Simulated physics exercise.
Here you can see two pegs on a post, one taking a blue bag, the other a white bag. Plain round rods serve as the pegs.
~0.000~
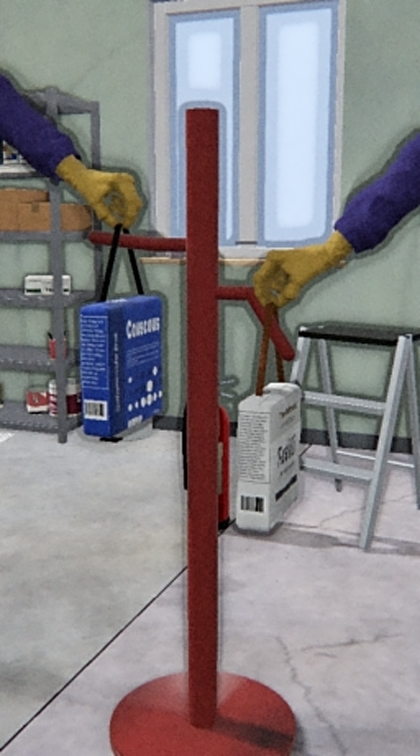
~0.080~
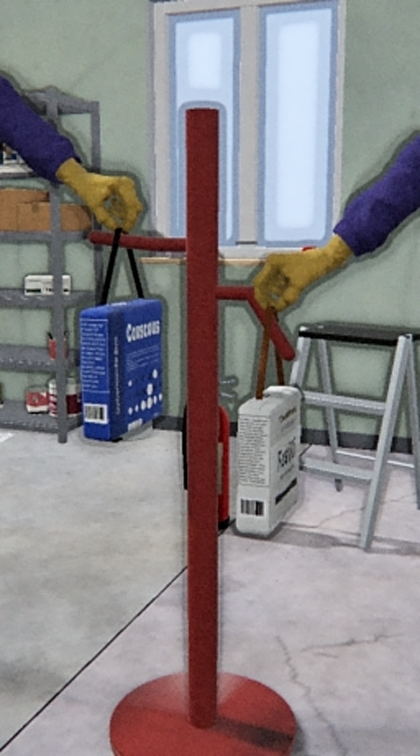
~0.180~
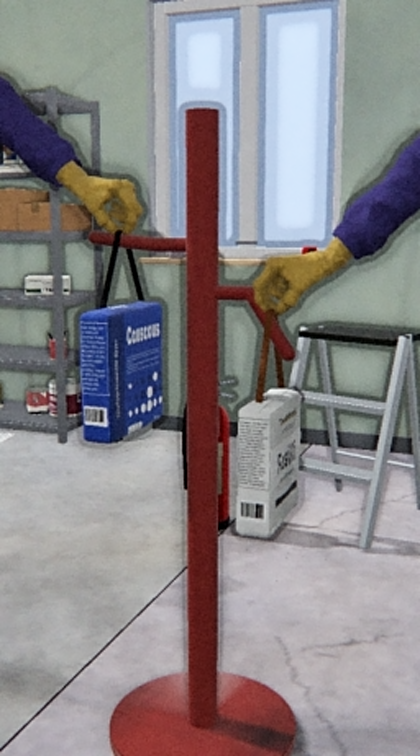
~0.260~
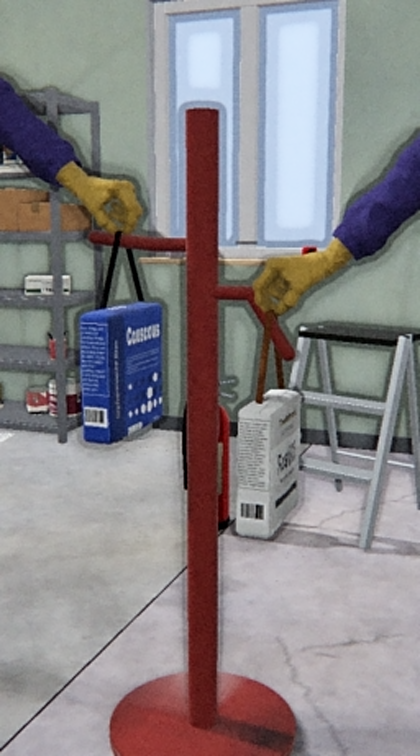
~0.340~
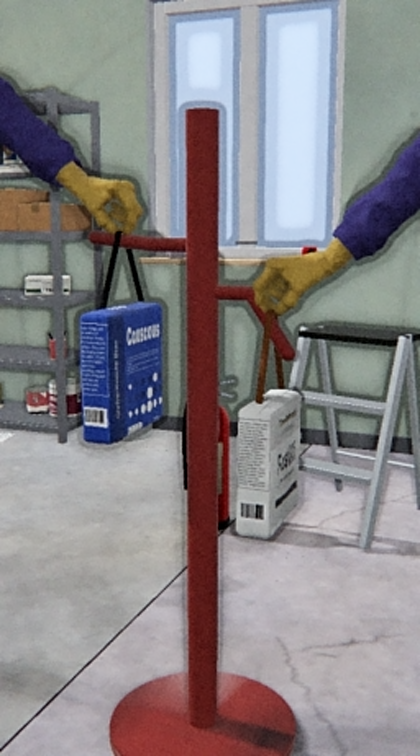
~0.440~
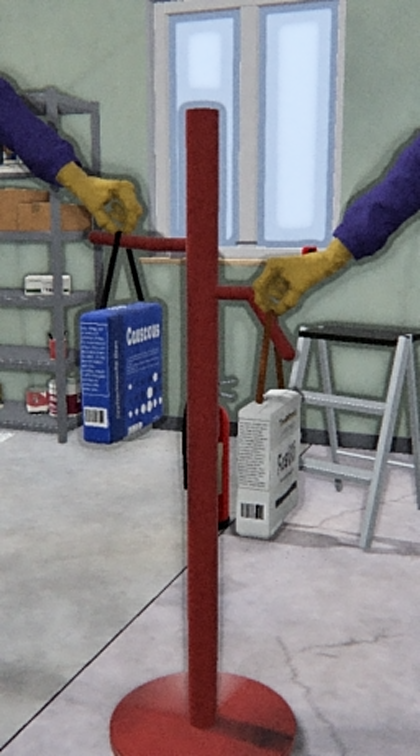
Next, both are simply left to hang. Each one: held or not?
Blue bag - held, white bag - not held.
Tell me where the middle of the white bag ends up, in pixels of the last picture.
Resting place: About (212, 706).
By 0.80 s, blue bag on its peg near (125, 372); white bag on the floor near (267, 664).
By 1.10 s, blue bag on its peg near (124, 373); white bag on the floor near (212, 689).
When it is over, blue bag on its peg near (124, 373); white bag on the floor near (212, 706). The blue bag remains on its peg and the white bag slips off its peg.
